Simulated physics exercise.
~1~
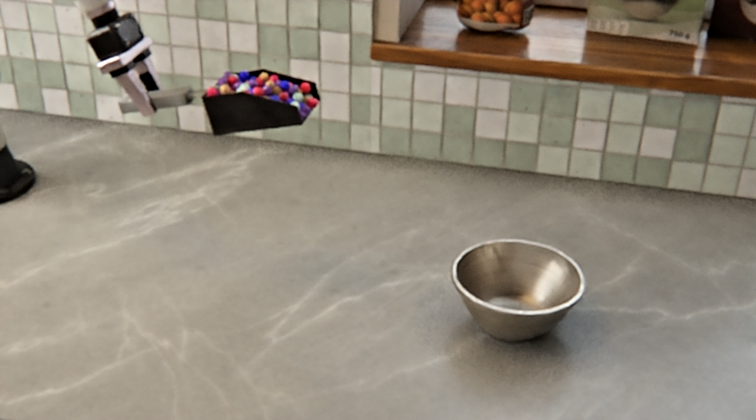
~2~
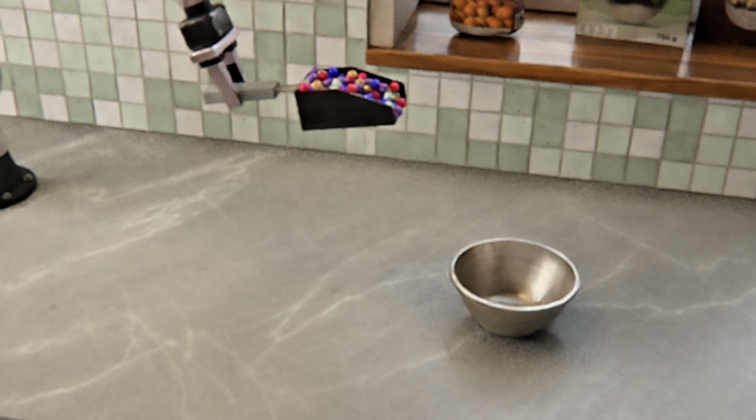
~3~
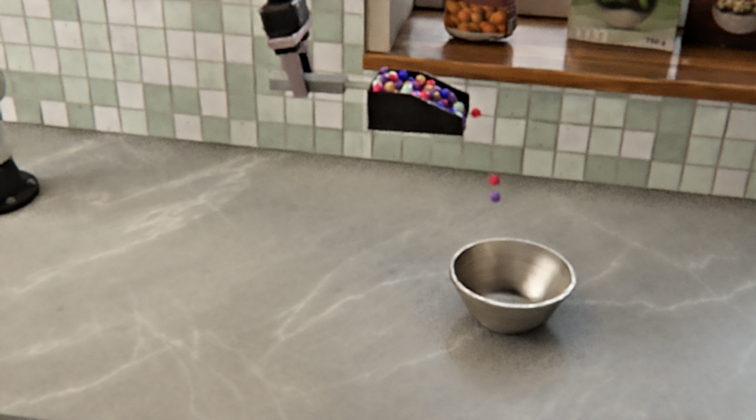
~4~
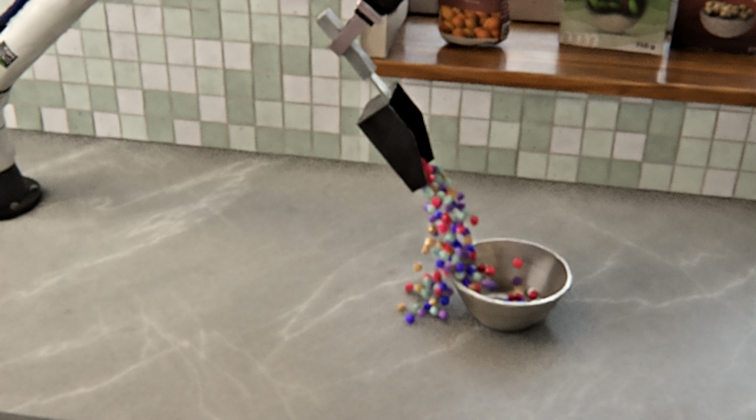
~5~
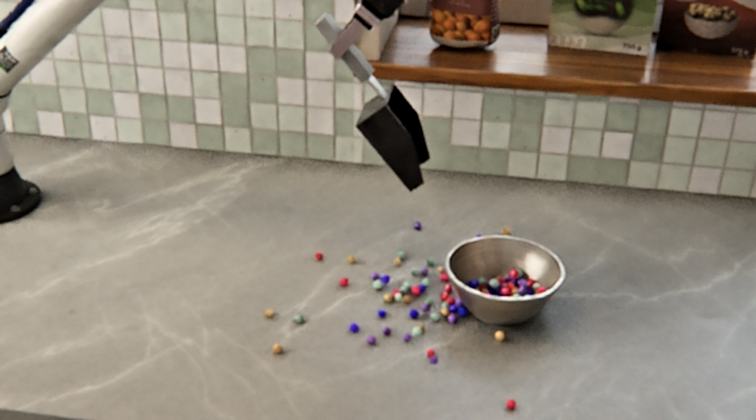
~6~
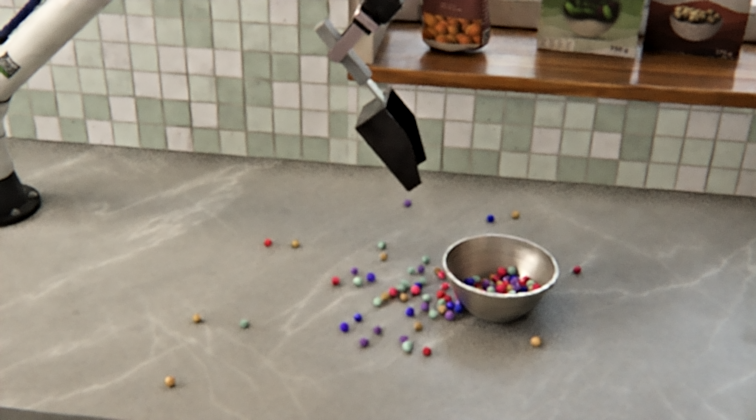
A robot arm carried a black scoop of colourful little balls to the right across a grey counter and tipped it towards a metal bowl, spilling a few early; many landed inside, while the rest scattered and rolled over the counter around it.
